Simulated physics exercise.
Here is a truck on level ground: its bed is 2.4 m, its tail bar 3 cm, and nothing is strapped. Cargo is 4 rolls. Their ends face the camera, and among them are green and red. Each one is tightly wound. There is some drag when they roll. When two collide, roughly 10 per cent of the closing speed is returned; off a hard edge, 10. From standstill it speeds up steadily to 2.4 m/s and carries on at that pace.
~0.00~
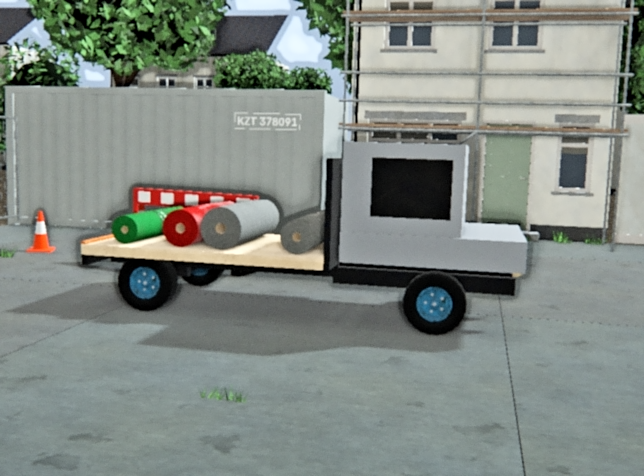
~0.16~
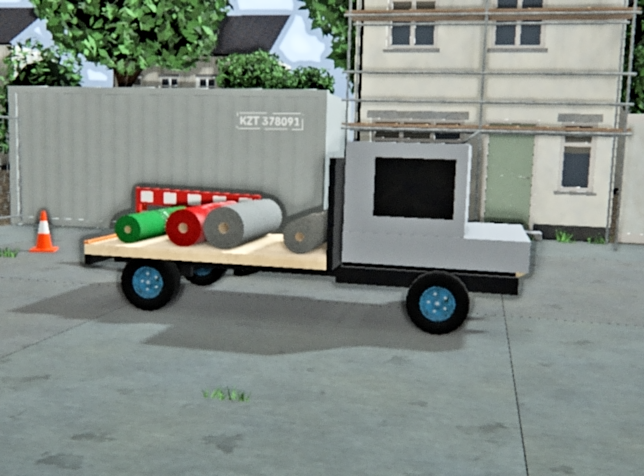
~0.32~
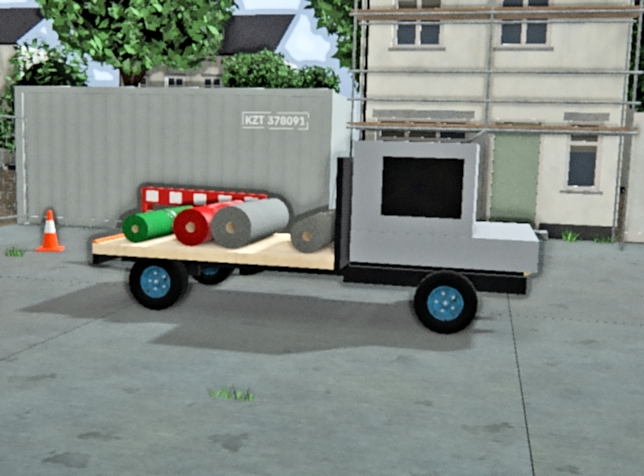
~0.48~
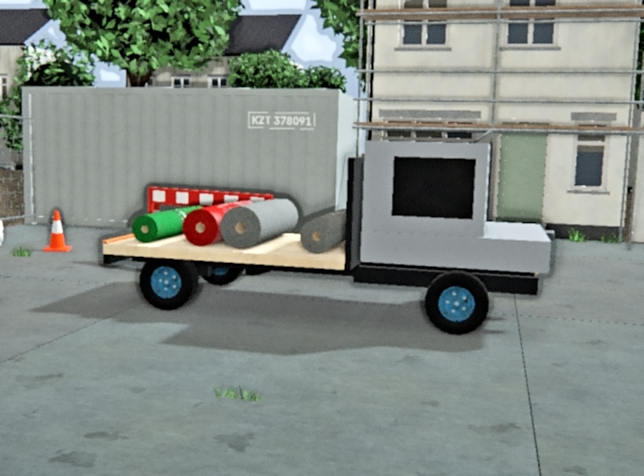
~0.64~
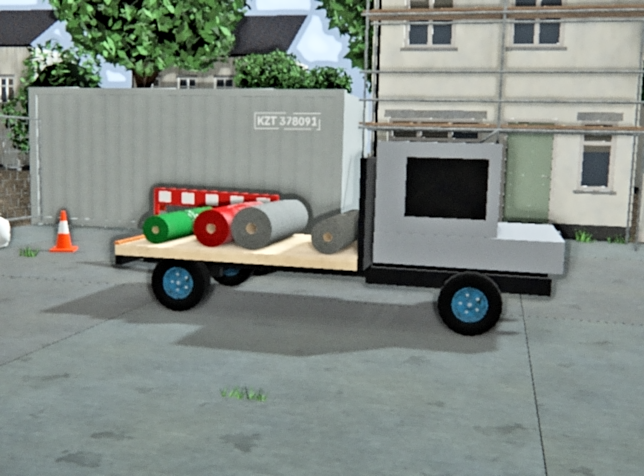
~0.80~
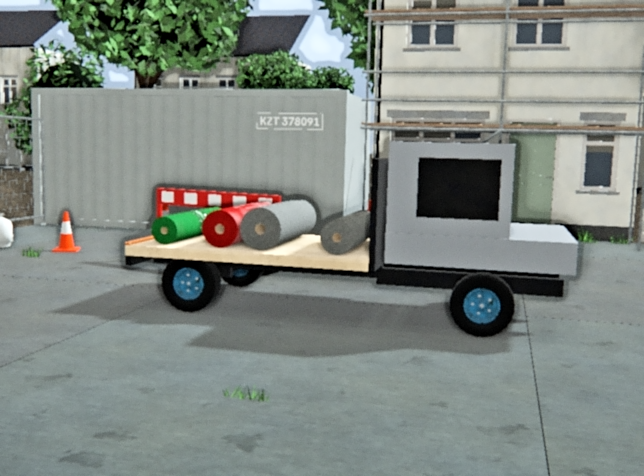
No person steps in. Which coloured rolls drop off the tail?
Here's how it plays out: Green is kept aboard. Red is kept aboard.
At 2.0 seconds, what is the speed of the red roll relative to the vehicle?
It's travelling at about 0.3 m/s.
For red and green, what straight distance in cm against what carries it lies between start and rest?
The red one moved 50 and the green one moved 25.
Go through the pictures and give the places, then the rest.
The first frame shows green (124, 230), red (180, 228); tail bar at (84, 243); speed 0.0 m/s; 4 of the 4 make up the bottom layer on the bed.
The second frame shows green (127, 230), red (183, 228); tail bar at (87, 242); speed 0.1 m/s.
The third frame shows green (135, 229), red (190, 228); tail bar at (95, 242); speed 0.2 m/s.
The fourth frame shows green (144, 229), red (200, 228); tail bar at (106, 242); speed 0.3 m/s.
The fifth frame shows green (155, 230), red (210, 229); tail bar at (118, 243); speed 0.5 m/s.
The sixth frame shows green (164, 231), red (219, 229); tail bar at (128, 244); speed 0.6 m/s.
By 2.0 s, green is on the bed, 10 cm from the bar, rolling away from it; red is on the bed, 60 cm from the bar, rolling towards it; 0 lost off the end.
Finally (3.5 s), green is on the bed, 10 cm from the bar; red is on the bed, 40 cm from the bar; 0 lost off the end.
